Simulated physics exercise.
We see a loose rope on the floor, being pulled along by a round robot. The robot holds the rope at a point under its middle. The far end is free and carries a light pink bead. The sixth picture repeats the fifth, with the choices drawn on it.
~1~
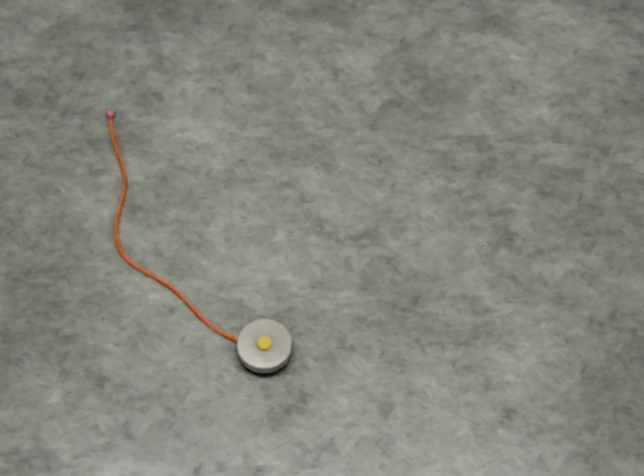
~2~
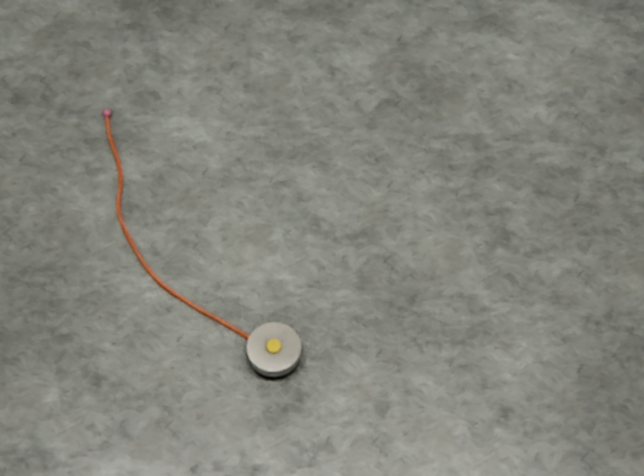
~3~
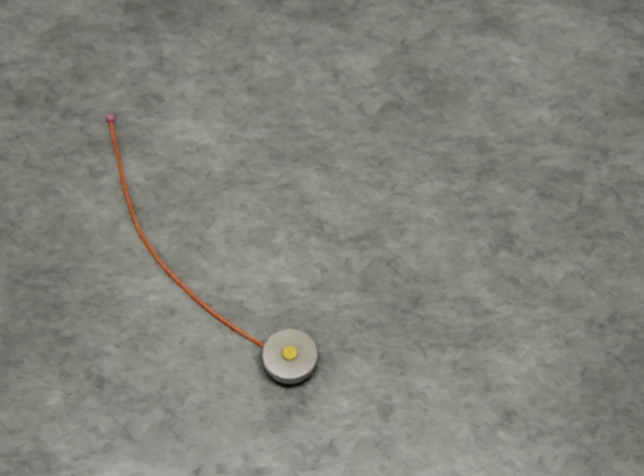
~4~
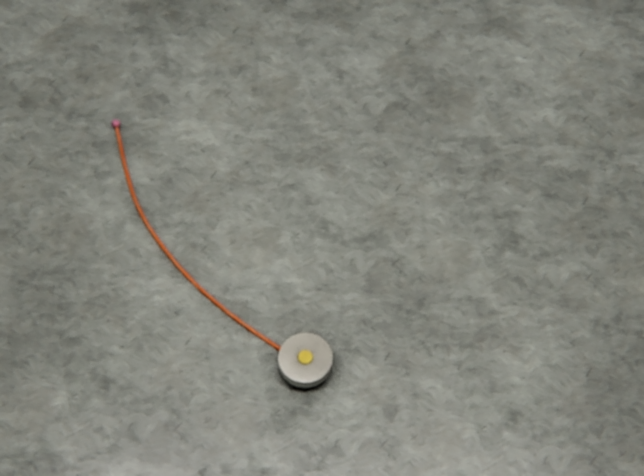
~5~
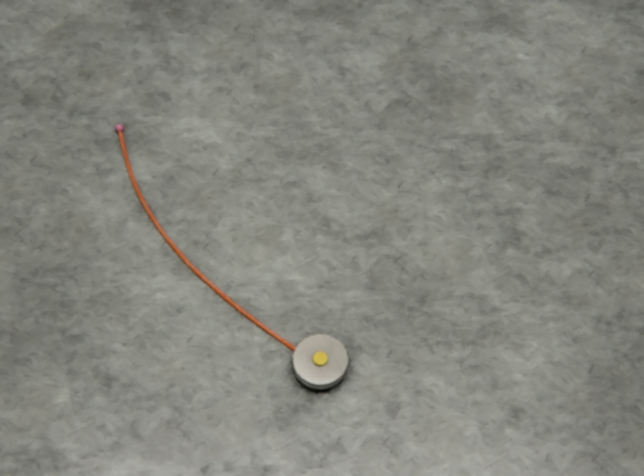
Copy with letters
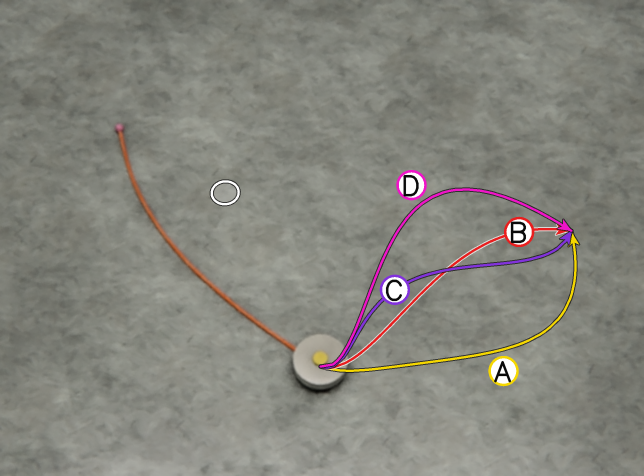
A round gray robot with a yellow dot on top crept to the right across a gray floor, pulling an orange rope whose bends smoothed into one curve before its pink-tipped end trailed slightly after.
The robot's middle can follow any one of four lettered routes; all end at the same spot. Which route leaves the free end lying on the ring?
Route D.
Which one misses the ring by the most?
A.
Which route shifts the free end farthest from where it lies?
Route A.
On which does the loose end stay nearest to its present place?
Route D.
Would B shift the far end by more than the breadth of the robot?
On that route, yes.
On the marked copy, A from (320, 367) via (498, 351) to (572, 233); B from (320, 367) via (437, 279) to (569, 231); C from (320, 367) via (429, 274) to (571, 231); D from (320, 367) via (406, 219) to (571, 231); the ring at (225, 193).
With D. Early on, robot (384, 253), middle of the rope (207, 256), free end (121, 138).
Further on, robot (481, 186), middle of the rope (304, 204), free end (142, 172).
At the end, robot (573, 226), middle of the rope (395, 203), free end (224, 191); the free end is on the ring.
As for the rest, A leaves the free end at (241, 255); B leaves the free end at (220, 220); C leaves the free end at (223, 216).
